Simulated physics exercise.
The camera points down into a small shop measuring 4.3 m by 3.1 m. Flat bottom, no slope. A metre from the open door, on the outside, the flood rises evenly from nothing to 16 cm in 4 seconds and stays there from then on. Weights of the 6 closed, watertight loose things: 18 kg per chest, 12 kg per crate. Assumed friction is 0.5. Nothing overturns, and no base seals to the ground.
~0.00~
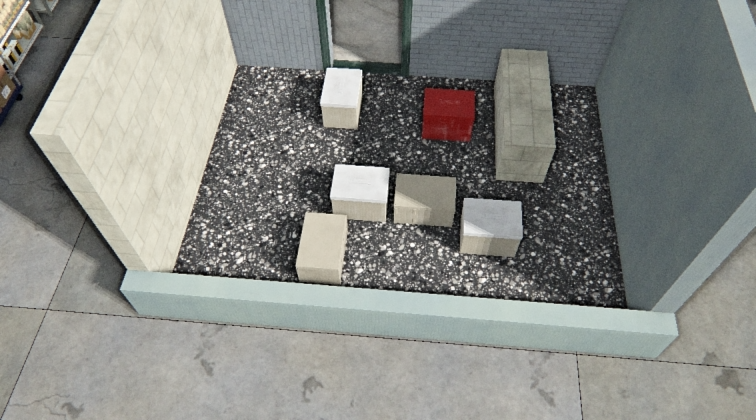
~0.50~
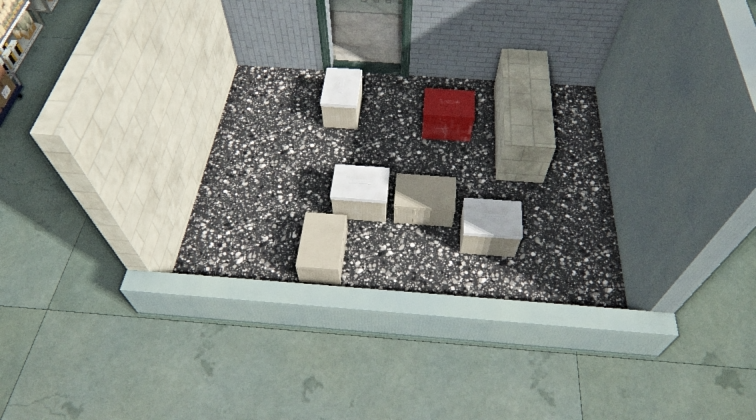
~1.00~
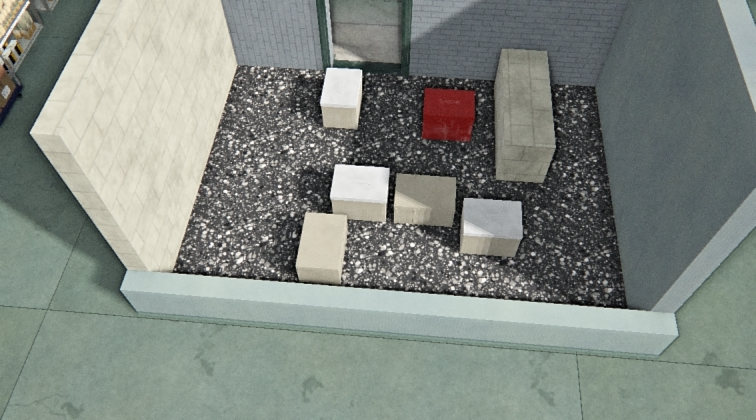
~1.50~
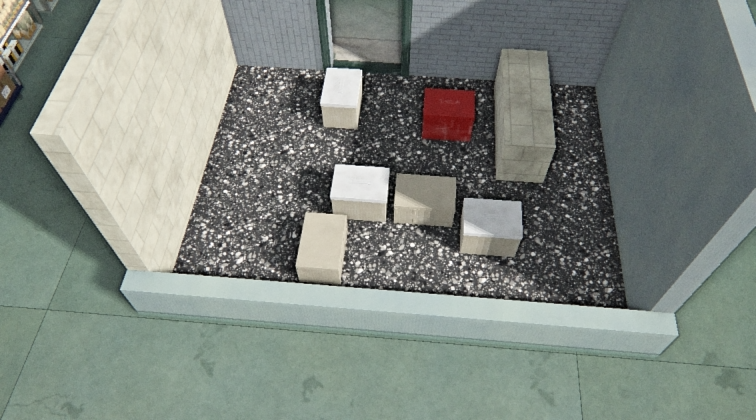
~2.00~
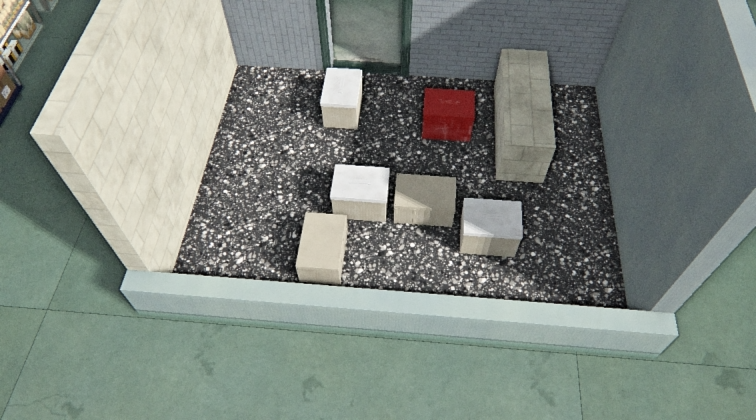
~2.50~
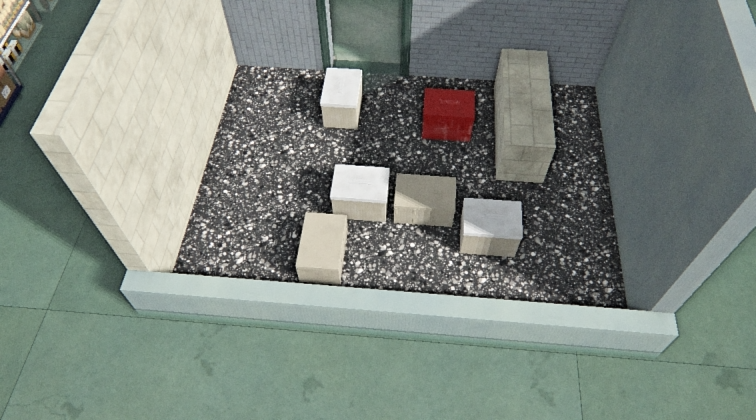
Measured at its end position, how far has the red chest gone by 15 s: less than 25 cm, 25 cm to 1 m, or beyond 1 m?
It should linger near its start.
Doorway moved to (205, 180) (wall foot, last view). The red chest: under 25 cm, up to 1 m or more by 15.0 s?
Red chest: Remains in position.
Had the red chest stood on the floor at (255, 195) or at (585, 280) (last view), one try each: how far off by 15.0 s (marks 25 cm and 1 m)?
Hardly budges, then goes a bit.
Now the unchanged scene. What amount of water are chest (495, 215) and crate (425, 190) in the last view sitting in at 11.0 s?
Depths: Near 4 cm, then near 6 cm.
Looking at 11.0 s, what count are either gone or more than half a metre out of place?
I count 1.
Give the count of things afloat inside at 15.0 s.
The count is 4.
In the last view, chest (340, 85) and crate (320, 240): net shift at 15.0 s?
Respectively 140 and 120 cm.
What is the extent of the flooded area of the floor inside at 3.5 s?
I'd estimate close to 1.5 m2.
After 3.5 s the red chest is near (450, 103), 0.0 m from its start, aground; 0 afloat.
After 6.8 s the red chest is near (450, 103), 0.0 m from its start, aground; 0 afloat.
After 11.0 s the red chest is near (450, 103), 0.0 m from its start, aground; 2 afloat.
After 15.0 s the red chest is near (450, 103), 0.0 m from its start, aground; 4 afloat.
